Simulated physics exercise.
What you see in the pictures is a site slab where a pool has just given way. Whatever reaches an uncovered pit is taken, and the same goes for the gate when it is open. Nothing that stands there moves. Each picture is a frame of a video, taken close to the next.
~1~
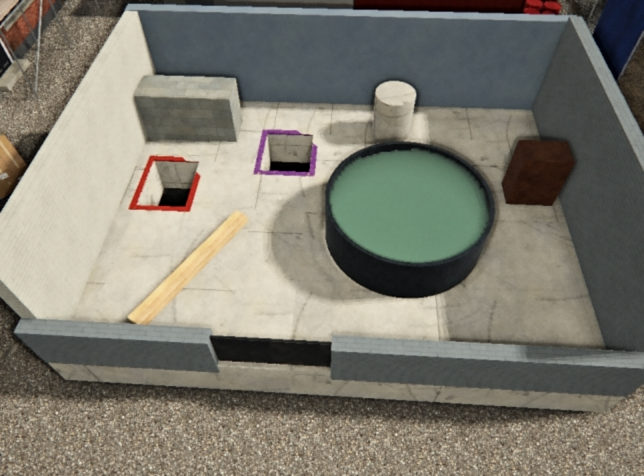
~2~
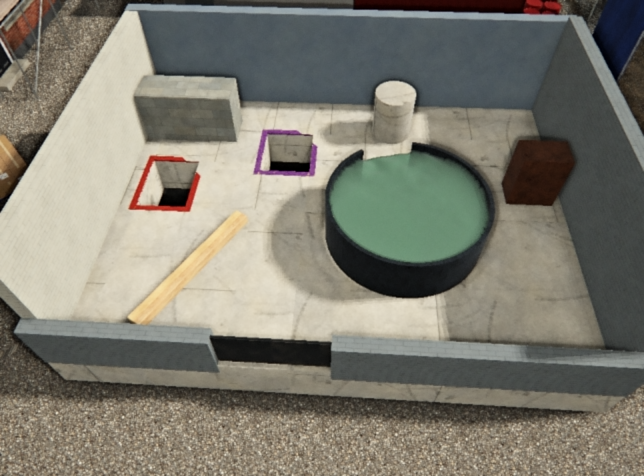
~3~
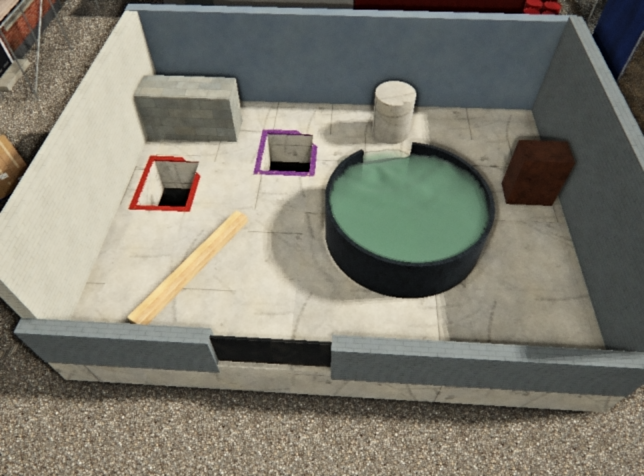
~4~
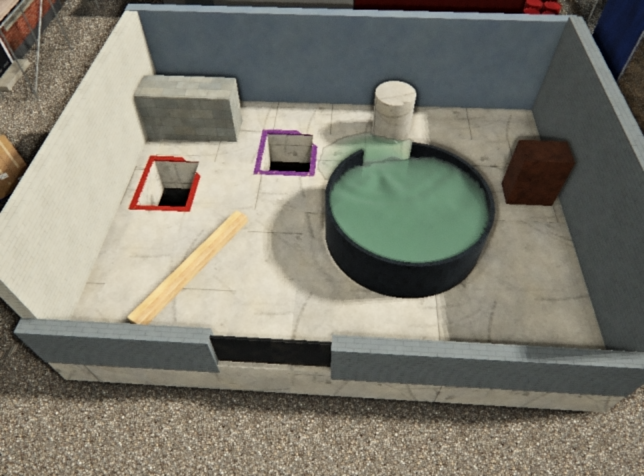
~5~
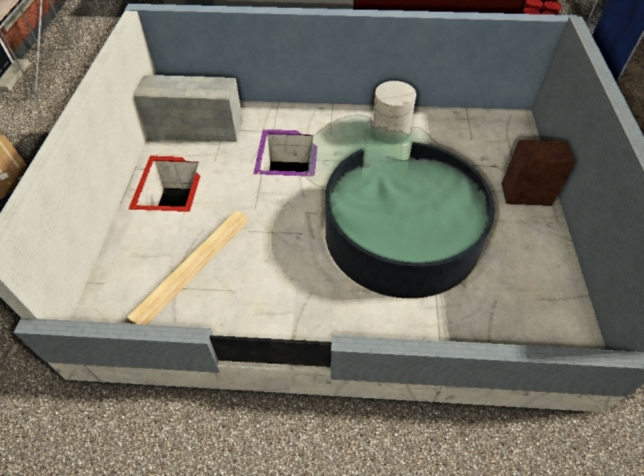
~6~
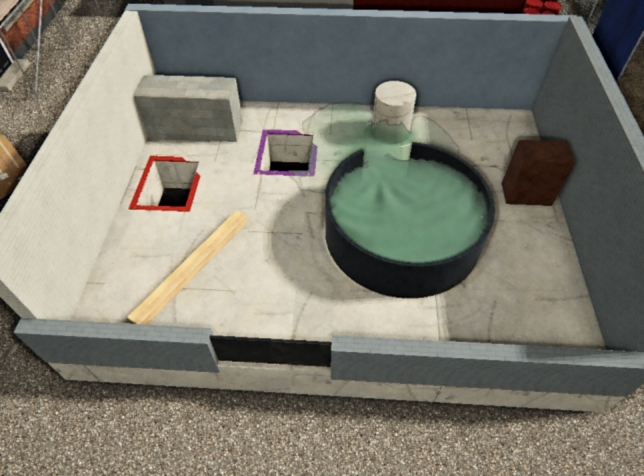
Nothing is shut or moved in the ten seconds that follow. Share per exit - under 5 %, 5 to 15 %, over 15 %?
Gate: Under 5 %. Purple pit: Over 15 %. Red pit: Under 5 %.
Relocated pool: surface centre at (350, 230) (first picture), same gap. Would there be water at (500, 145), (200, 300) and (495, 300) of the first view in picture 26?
Spot 1 wetted, spot 2 unwetted, spot 3 unwetted.
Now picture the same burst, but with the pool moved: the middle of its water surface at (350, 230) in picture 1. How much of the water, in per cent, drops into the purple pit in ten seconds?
The purple pit takes 40 per cent.
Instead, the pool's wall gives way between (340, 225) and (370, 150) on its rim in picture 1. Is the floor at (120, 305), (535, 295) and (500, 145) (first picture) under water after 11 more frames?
First point swamped, second point spared, third point spared.
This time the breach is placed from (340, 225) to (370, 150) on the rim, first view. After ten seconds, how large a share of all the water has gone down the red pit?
Share to the red pit: 35 in a hundred.
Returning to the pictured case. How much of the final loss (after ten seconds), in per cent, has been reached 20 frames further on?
Result, approximate: 20 per cent.
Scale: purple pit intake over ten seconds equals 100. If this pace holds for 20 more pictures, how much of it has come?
Close to 25 %.
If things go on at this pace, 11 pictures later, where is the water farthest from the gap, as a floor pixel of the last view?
Around (165, 99).
A moment on, water covers 20 % of the floor; the gate 0 %, the purple pit 2 %, the red pit 0 %.
Next, water covers 30 % of the floor; the gate 0 %, the purple pit 4 %, the red pit 0 %.
Then, water covers 40 % of the floor; the gate 0 %, the purple pit 7 %, the red pit 0 %.
Later, water covers 70 % of the floor; the gate 0 %, the purple pit 14 %, the red pit 1 %.
In the end, water covers 85 % of the floor; the gate 0 %, the purple pit 30 %, the red pit 3 %.
